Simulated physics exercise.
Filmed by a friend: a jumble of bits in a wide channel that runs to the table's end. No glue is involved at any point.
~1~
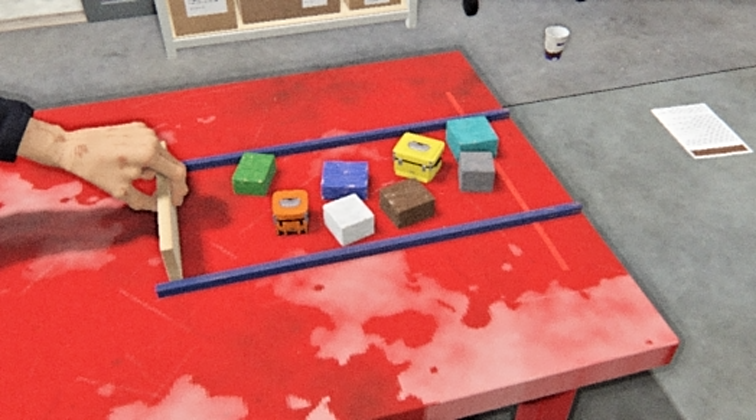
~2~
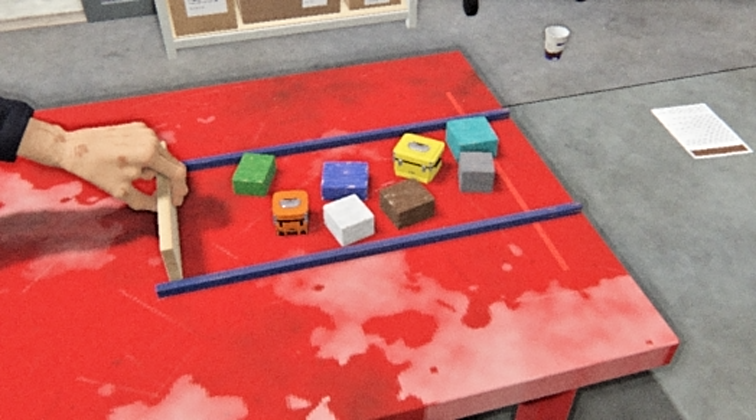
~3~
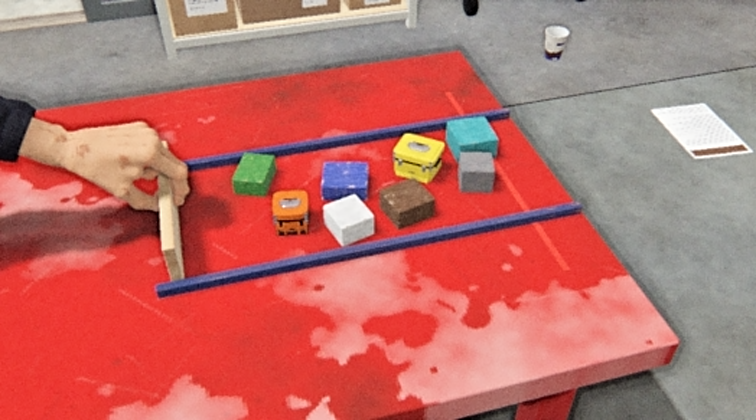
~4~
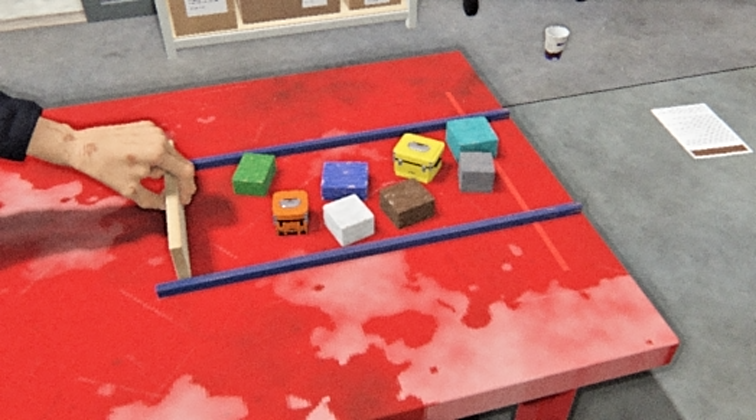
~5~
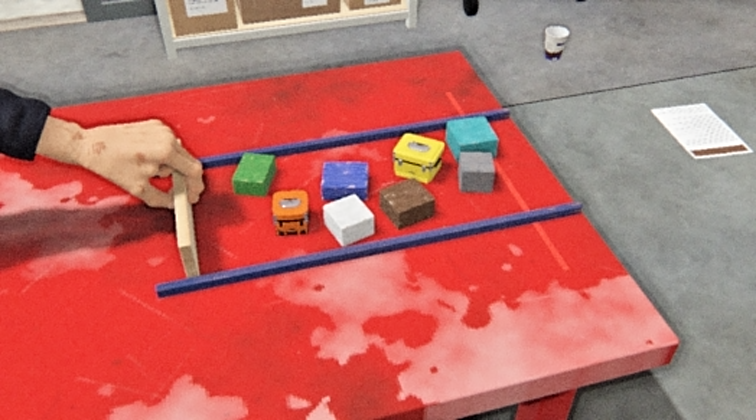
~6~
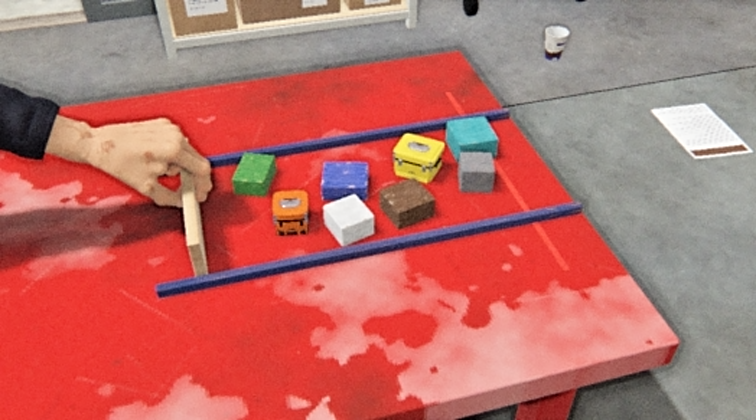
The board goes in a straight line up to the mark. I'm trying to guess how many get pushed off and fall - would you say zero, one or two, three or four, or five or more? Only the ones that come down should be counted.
I would say three or four.
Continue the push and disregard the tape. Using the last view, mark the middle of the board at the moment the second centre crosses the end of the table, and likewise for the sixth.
(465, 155) and (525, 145).
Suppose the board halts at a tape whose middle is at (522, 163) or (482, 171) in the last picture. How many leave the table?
Counts per try: 5; 2.
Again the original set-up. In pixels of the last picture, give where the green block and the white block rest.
In order, first (492, 129), then (542, 194).
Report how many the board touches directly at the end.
It is in contact with 3.
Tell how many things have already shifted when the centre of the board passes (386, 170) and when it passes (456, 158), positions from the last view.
The count reaches 8 first and 8 second.
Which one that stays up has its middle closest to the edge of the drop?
Blue block.
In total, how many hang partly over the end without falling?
Result: 1.
Soon after, none off yet; turquoise block at rest near (471, 140); grey block at rest near (476, 173); yellow case at rest near (418, 158).
In the end, the number that fall off is three or four; gone, brown block, yellow case, grey block and turquoise block.
